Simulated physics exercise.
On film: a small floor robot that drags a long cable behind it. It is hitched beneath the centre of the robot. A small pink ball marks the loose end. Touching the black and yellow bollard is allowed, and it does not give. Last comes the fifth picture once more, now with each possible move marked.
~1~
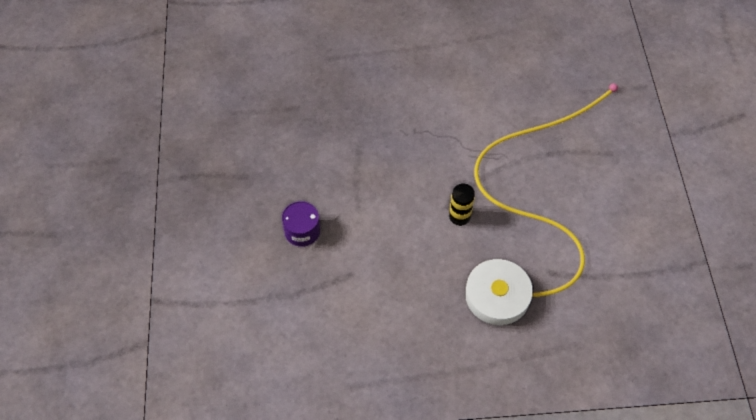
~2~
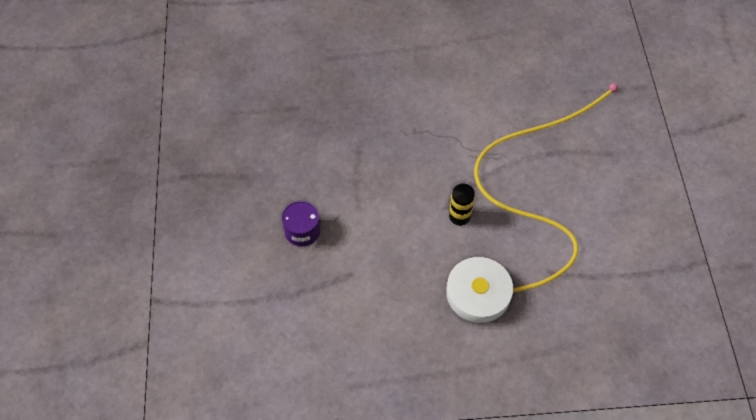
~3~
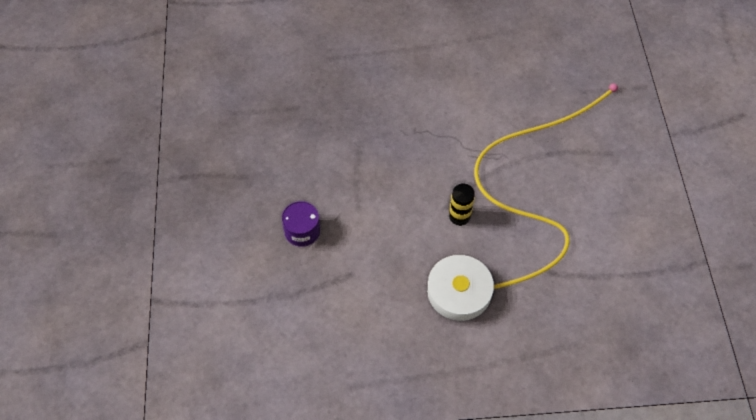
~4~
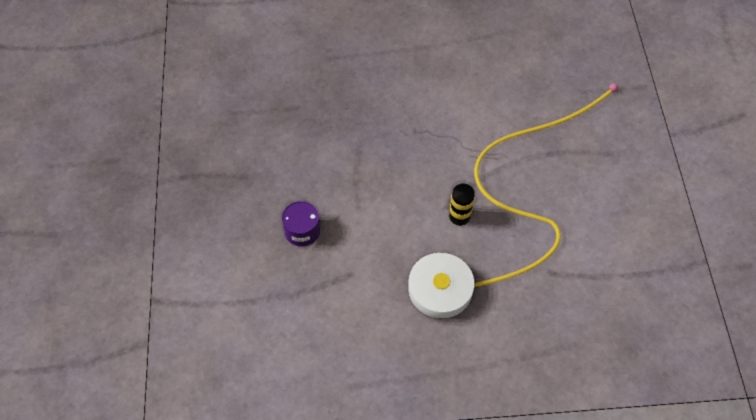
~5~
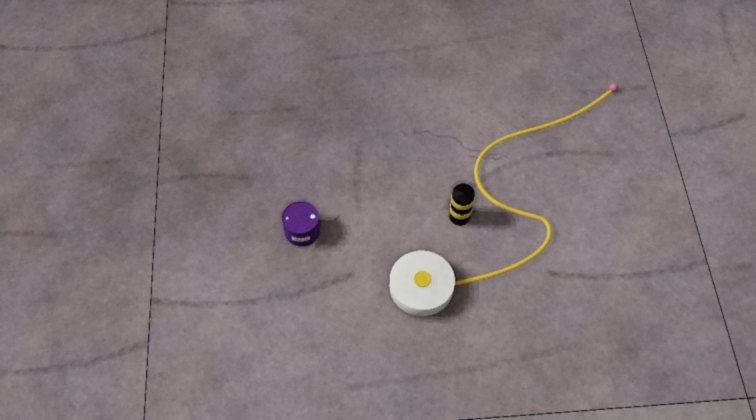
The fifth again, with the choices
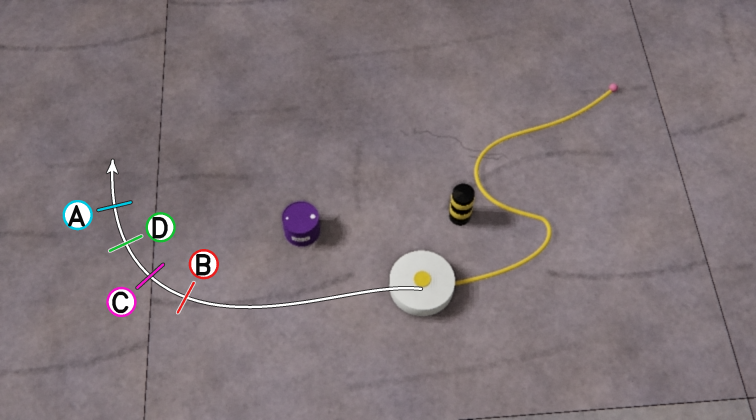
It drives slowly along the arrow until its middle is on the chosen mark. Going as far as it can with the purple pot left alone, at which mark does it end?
The farthest safe stop is D.
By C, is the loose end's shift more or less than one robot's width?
More.
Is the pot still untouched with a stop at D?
Yes.
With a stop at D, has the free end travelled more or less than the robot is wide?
More.
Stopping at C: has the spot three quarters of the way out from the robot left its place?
By then, yes.
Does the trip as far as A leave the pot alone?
No.
On the marked copy, A at (115, 206); B at (186, 297); C at (150, 276); D at (126, 243); the route from (421, 289) via (198, 301) to (113, 160).
Following D. Soon after the start, robot (307, 297), middle of the cable (484, 194), free end (614, 88).
Later, robot (189, 294), middle of the cable (423, 241), free end (572, 118).
In the end, robot (123, 238), middle of the cable (360, 247), free end (537, 153); only the bollard has been touched, if anything.
As for the rest, A brings the cable against the pot; B is safe but short; C is safe but short.
